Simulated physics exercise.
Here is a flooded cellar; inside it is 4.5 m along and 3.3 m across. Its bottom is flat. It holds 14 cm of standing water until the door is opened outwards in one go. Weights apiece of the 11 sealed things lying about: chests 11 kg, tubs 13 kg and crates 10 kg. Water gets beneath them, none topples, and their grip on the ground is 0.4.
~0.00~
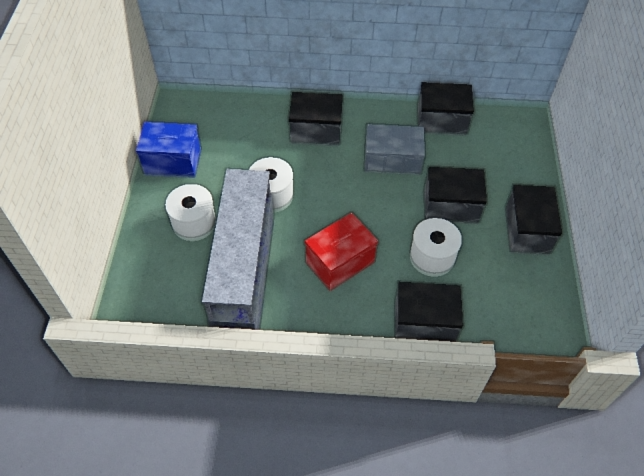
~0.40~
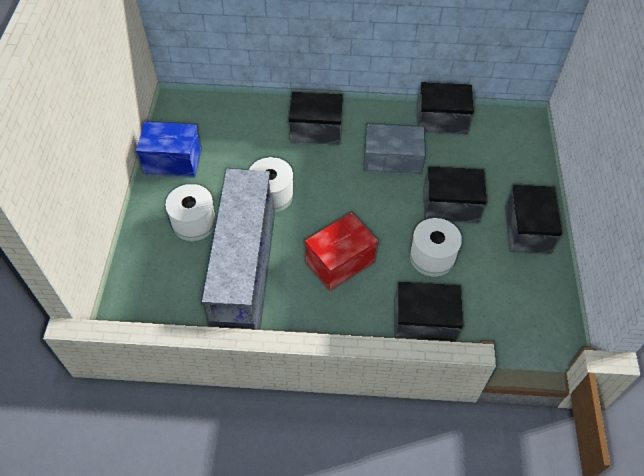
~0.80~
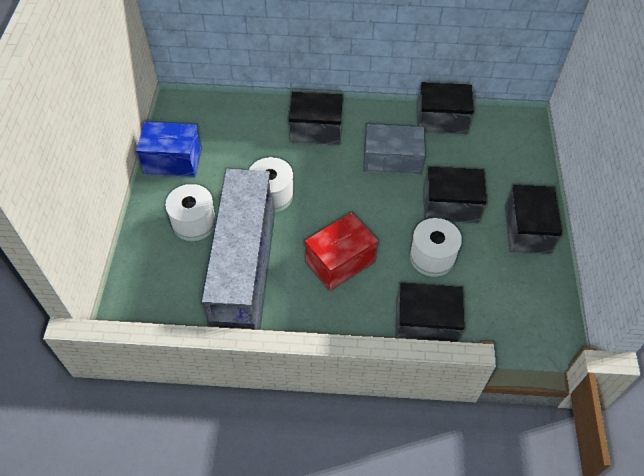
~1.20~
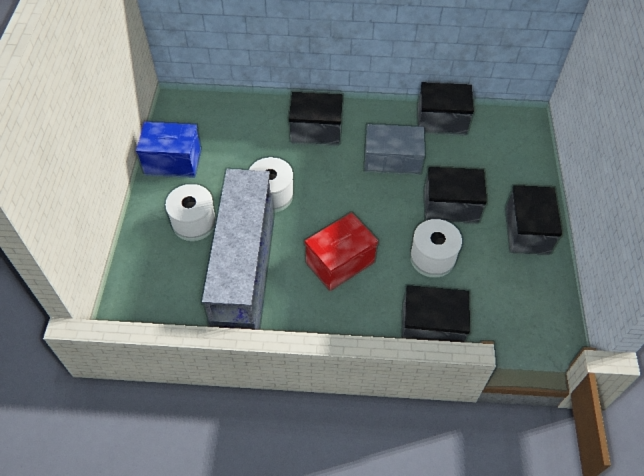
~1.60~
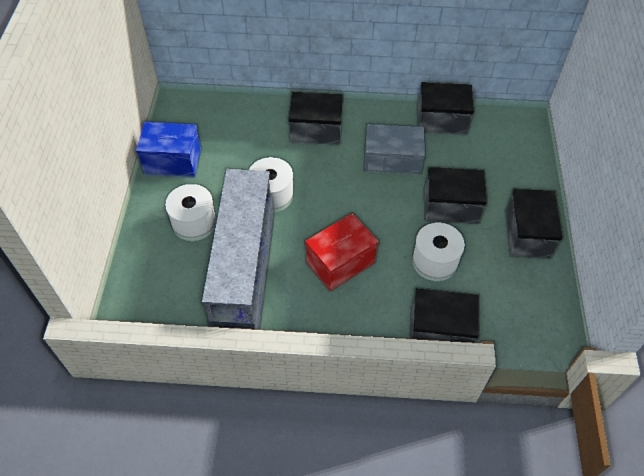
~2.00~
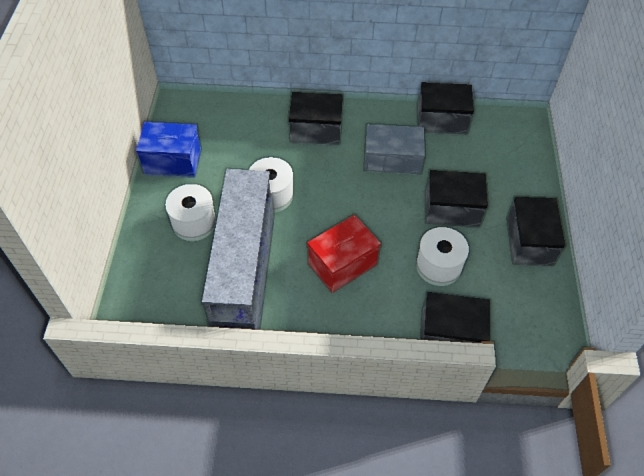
A walled room's door swings open, a black box slides right, then a white tub shifts.
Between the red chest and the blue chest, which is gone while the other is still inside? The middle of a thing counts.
The red one.
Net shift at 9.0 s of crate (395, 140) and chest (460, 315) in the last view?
In that order: 60 cm, gone out.
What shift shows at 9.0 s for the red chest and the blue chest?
Roughly 80 and 30 cm by then.
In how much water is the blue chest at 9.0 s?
Roughly 11 cm.
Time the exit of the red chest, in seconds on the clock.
At about 15.0 s.
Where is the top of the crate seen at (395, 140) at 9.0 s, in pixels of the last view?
Around (443, 179).
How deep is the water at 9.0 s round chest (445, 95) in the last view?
About 12 cm.
After 4.0 s the red chest is near (362, 258), 0.3 m from its start, afloat; the blue chest is near (168, 138), 0.0 m from its start, afloat; 1 of 11 are out; 10 afloat.
After 9.0 s the red chest is near (410, 293), 0.8 m from its start, afloat; the blue chest is near (193, 125), 0.3 m from its start, afloat; 3 of 11 are out; 8 afloat.
After 16.0 s the red chest has gone out (at 15.1 s); the blue chest is near (214, 123), 0.5 m from its start, afloat; 5 of 11 are out; 6 afloat.
After 20.0 s the red chest has gone out (at 15.1 s); the blue chest is near (237, 122), 0.8 m from its start, afloat; 5 of 11 are out; 6 afloat.
